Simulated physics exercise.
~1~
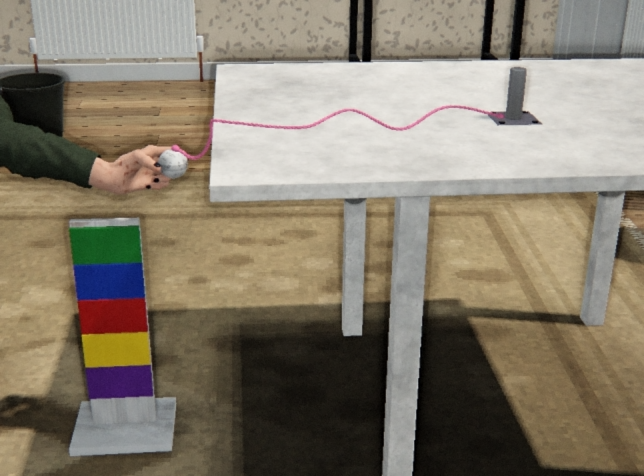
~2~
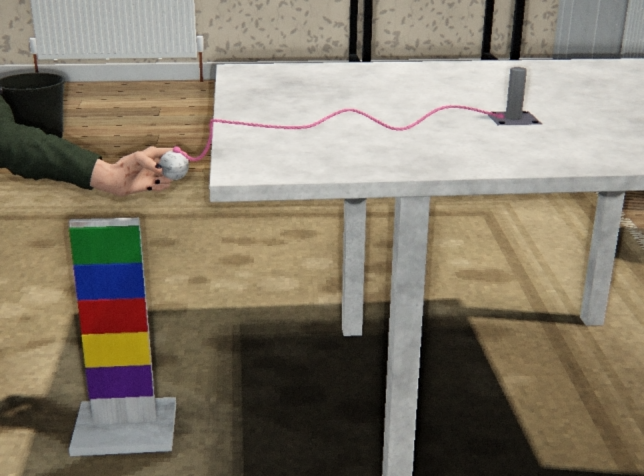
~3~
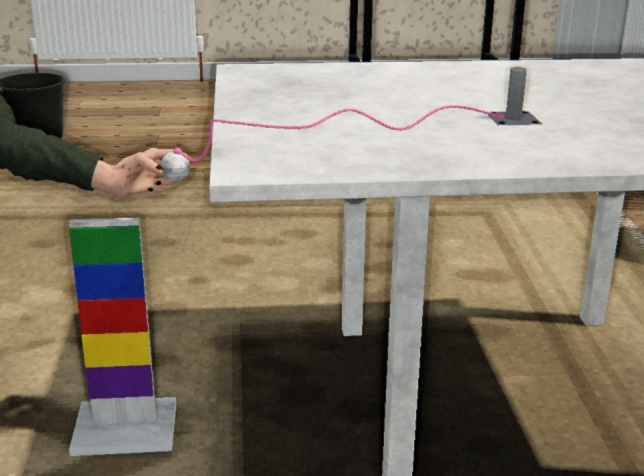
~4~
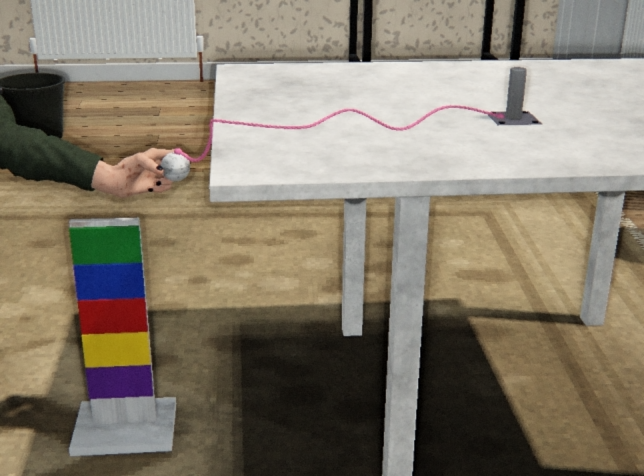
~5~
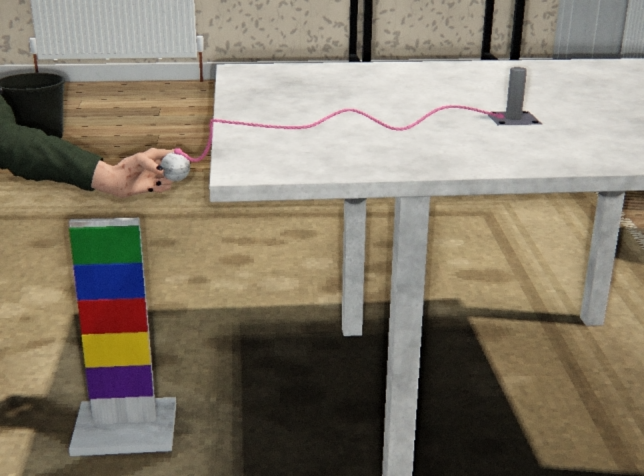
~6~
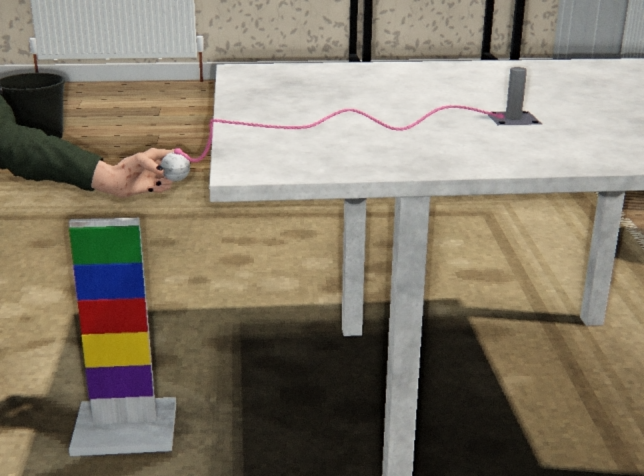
The video shows a hand holding a white ball tied to a wavy pink string that runs across a white table to a small post, above a stand with five coloured bands; nothing visibly moves.
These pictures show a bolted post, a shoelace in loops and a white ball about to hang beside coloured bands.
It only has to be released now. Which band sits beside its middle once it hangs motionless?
The red band.
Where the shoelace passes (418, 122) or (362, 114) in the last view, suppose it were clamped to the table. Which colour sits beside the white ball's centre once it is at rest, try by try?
Taking the two tries in turn, you'd get blue and then green.
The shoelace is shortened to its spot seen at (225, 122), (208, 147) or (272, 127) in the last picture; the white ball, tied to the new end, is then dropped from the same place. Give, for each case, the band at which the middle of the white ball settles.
Results, first to last: Green; blue; none, it hangs higher.
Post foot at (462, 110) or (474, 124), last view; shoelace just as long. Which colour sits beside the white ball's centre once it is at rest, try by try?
Taking the two spots in turn: Yellow, then yellow.
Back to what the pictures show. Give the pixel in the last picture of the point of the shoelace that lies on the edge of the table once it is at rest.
(323, 120), approximately.
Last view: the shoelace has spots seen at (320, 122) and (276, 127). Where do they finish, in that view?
They end up at (213, 135) and (214, 184).
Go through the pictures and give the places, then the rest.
White ball (173, 164); green (106, 246); blue (109, 283); red (113, 317); yellow (116, 351); purple (120, 383), in the first picture.
White ball (174, 166); shoelace through (468, 108) (418, 122) (369, 116) (317, 124) (240, 123), in the second picture.
White ball (175, 166), in the third picture.
White ball (175, 167); shoelace through (468, 108) (418, 122) (369, 116) (317, 124) (240, 123), in the fourth picture.
White ball (175, 167), in the fifth picture.
White ball (175, 167); shoelace through (468, 108) (418, 122) (369, 116) (317, 124) (240, 123), in the sixth picture.
A little later, ball near (210, 297); level with blue.
Next, ball near (227, 315); level with red.
When it is over, ball near (221, 314); level with red. Its middle rests at the red band.
